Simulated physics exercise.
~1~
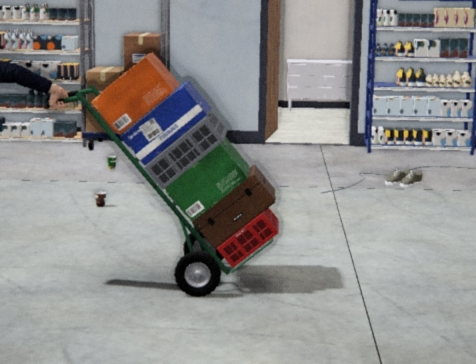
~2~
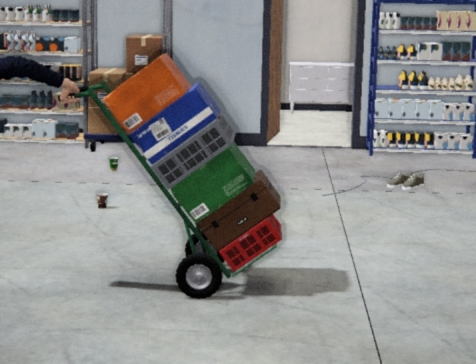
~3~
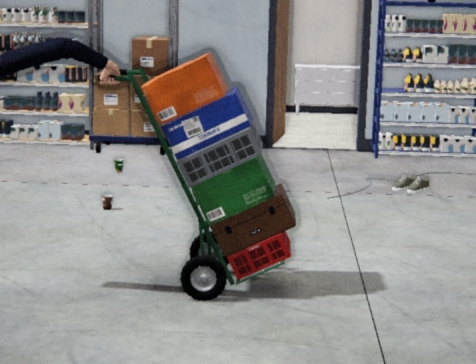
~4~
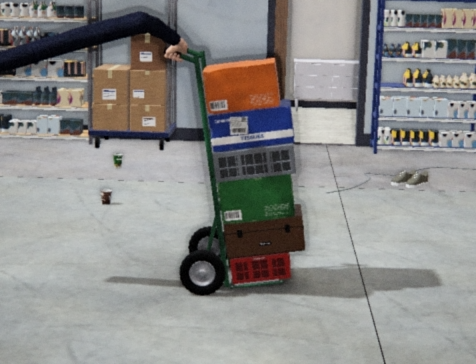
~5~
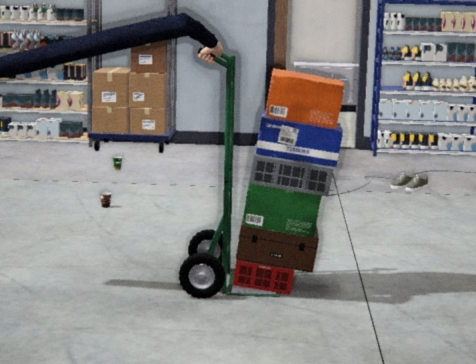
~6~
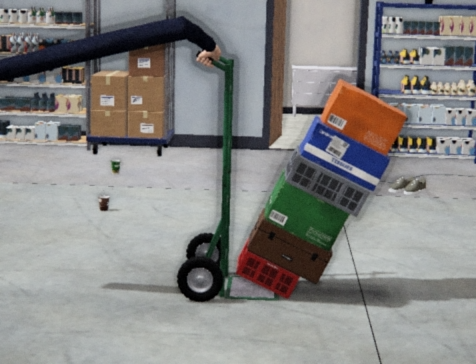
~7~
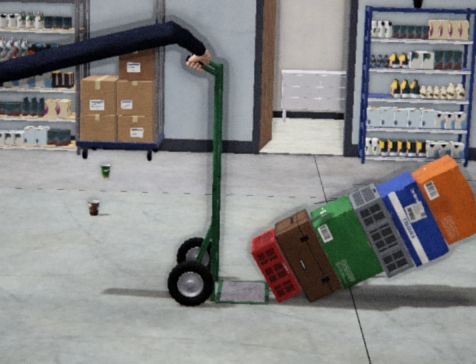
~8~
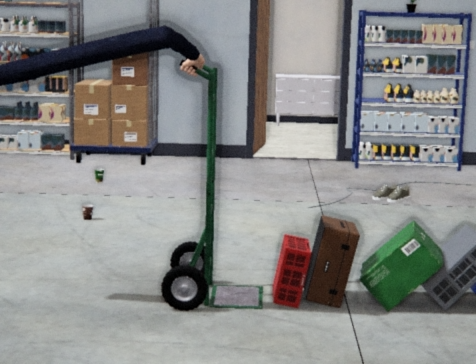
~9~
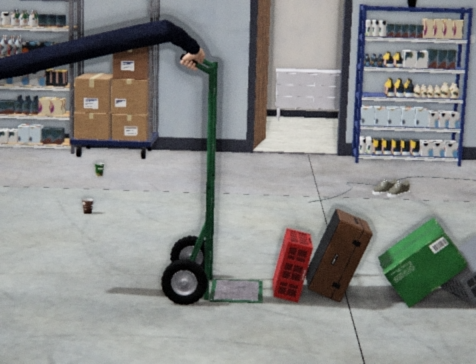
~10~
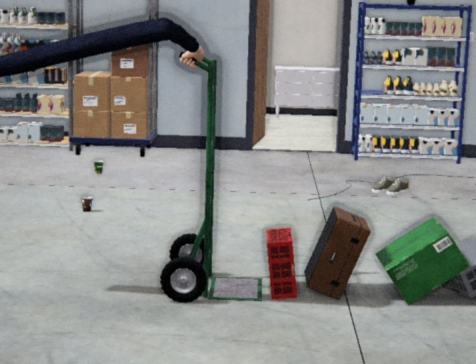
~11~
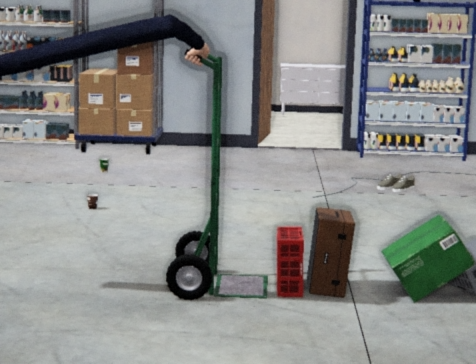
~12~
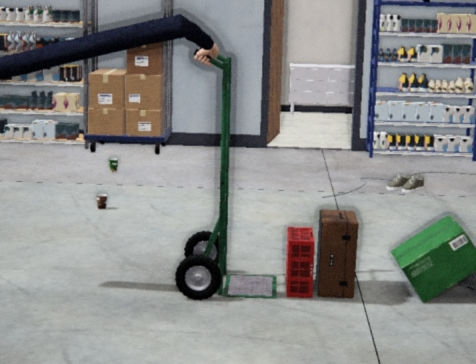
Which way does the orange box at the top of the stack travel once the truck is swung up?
The orange box moves to the right, tipping away from the upright truck and falling toward the floor.
